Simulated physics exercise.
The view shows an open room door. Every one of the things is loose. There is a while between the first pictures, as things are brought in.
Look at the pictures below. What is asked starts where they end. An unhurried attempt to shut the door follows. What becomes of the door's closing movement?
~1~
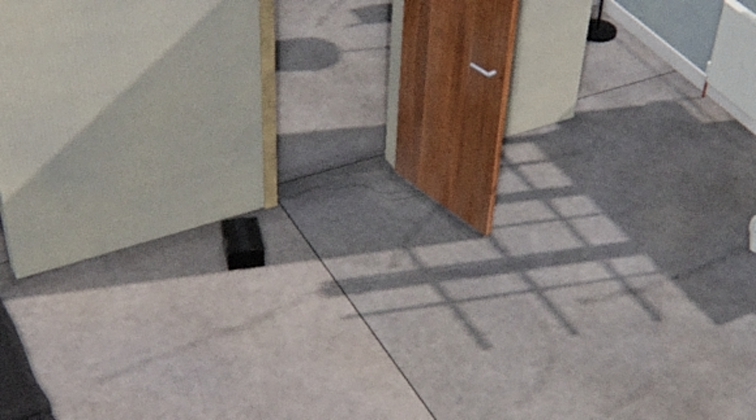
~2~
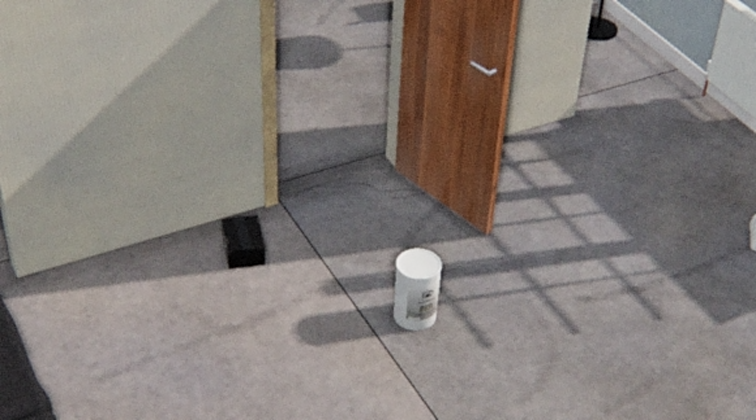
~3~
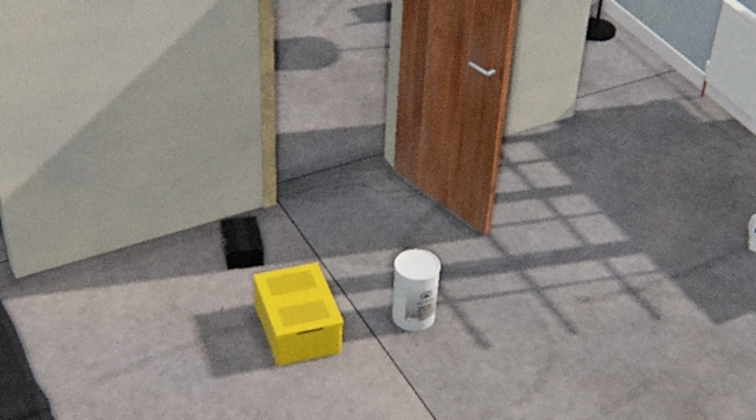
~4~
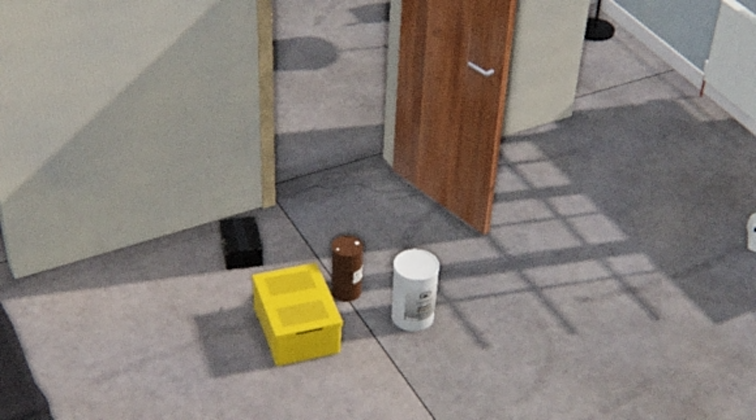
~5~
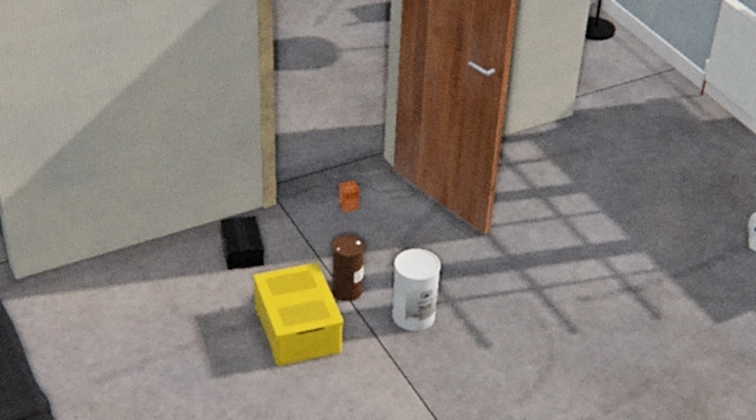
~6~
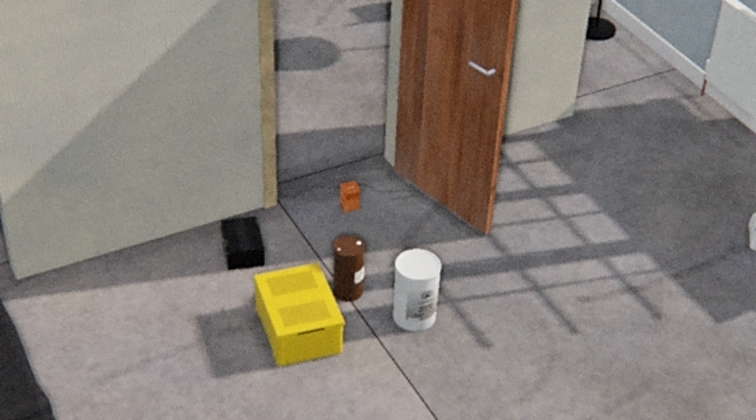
The door meets the frame.
Then, 1.10 s past the last view, door at 53°.
Then, 1.70 s past the last view, door at 14°; orange carton displaced about its own width near (329, 187).
Finally, door at 0°; moved from the start, orange carton; the other 4 still in place. Final places as the last picture's camera would see them, orange carton near (316, 172).
